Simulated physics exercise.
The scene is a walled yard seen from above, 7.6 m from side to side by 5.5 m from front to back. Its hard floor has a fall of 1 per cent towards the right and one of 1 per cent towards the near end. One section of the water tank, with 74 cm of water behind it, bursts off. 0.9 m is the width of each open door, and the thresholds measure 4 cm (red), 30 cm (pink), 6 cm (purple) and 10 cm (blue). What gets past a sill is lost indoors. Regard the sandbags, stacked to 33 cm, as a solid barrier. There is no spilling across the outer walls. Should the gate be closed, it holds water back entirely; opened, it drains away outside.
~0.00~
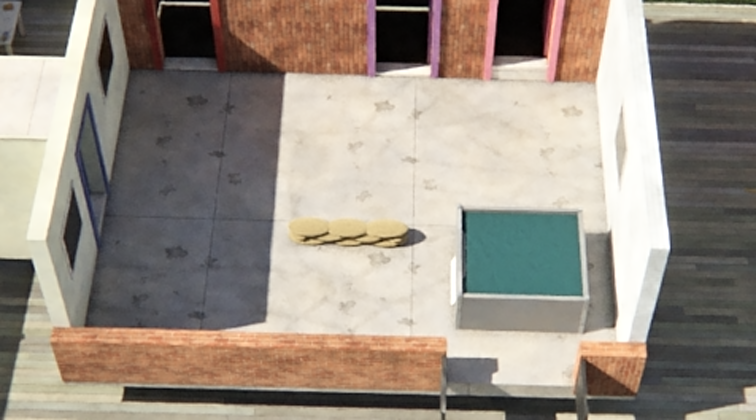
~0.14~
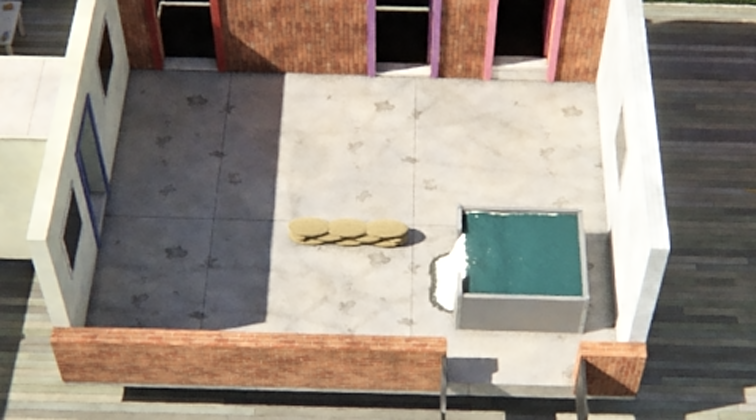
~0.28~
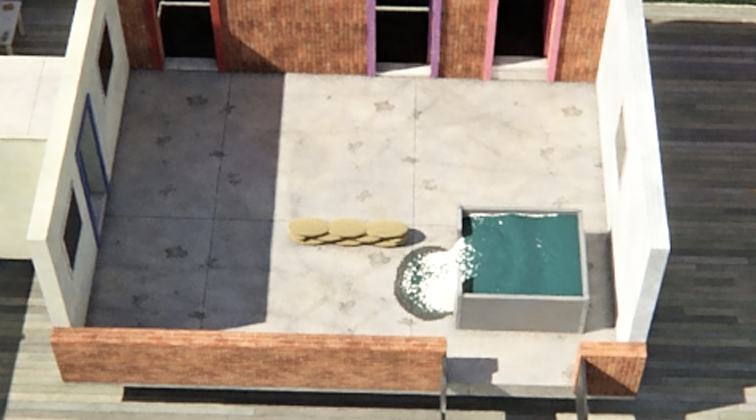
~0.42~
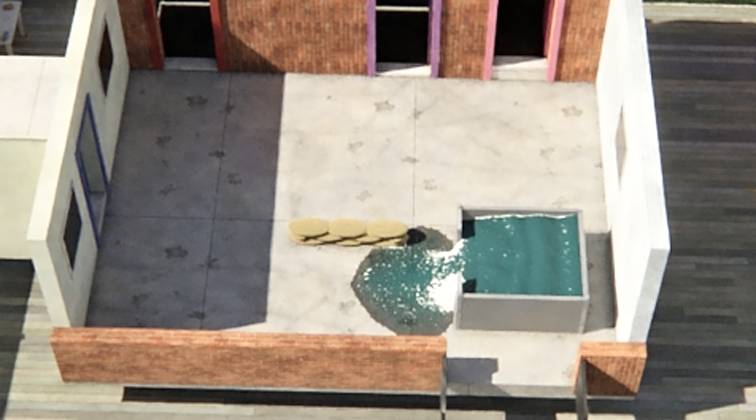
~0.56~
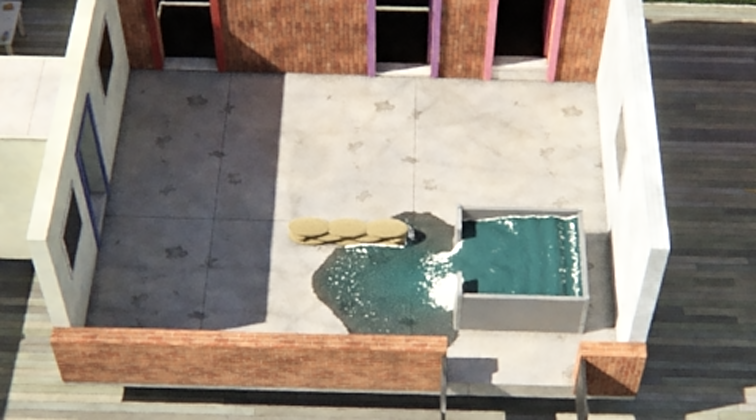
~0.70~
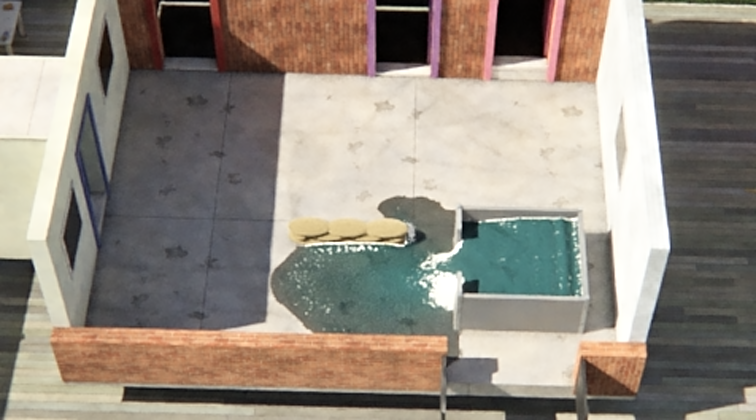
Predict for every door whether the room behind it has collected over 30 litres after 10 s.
My prediction: The red door room collects over 30 litres; the pink door room collects 30 litres or less; the purple door room collects 30 litres or less; the blue door room collects 30 litres or less.
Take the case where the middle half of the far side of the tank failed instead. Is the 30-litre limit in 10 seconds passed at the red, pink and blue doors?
Red short, pink short, blue short.
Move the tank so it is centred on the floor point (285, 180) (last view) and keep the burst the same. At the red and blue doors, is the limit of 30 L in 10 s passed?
Red: Too much; blue: Too much.
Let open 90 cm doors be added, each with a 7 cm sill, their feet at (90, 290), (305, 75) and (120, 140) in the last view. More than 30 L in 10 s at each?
First doorway gets there, second falls short, third falls short.
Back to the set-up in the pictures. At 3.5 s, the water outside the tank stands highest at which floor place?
Look at roughly (150, 315).
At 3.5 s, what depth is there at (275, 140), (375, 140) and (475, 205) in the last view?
0, 1 and 0 cm.
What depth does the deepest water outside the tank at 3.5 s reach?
Up to near 28 cm.
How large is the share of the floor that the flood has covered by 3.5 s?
Close to 35 in a hundred parts are wet.
After 1.4 s water covers 25 % of the floor and is deepest (38 cm) near (451, 283); red door not reached, pink door not reached, purple door not reached, blue door not reached.
After 2.2 s water covers 40 % of the floor and is deepest (40 cm) near (84, 334); red door not reached, pink door not reached, purple door not reached, blue door 12 cm at the sill, 0 L in.
After 3.5 s water covers 35 % of the floor and is deepest (28 cm) near (150, 315); red door not reached, pink door not reached, purple door 3 cm at the sill, 0 L in, blue door 13 cm at the sill, 5 L in.
After 6.0 s water covers 60 % of the floor and is deepest (13 cm) near (80, 355); red door 10 cm at the sill, 15 L in, pink door 1 cm at the sill, 0 L in, purple door 1 cm at the sill, 0 L in, blue door 9 cm at the sill, 9 L in.
After 10.0 s water covers 95 % of the floor and is deepest (8 cm) near (618, 372); red door 6 cm at the sill, 70 L in, pink door 2 cm at the sill, 0 L in, purple door 3 cm at the sill, 0 L in, blue door 4 cm at the sill, 9 L in.
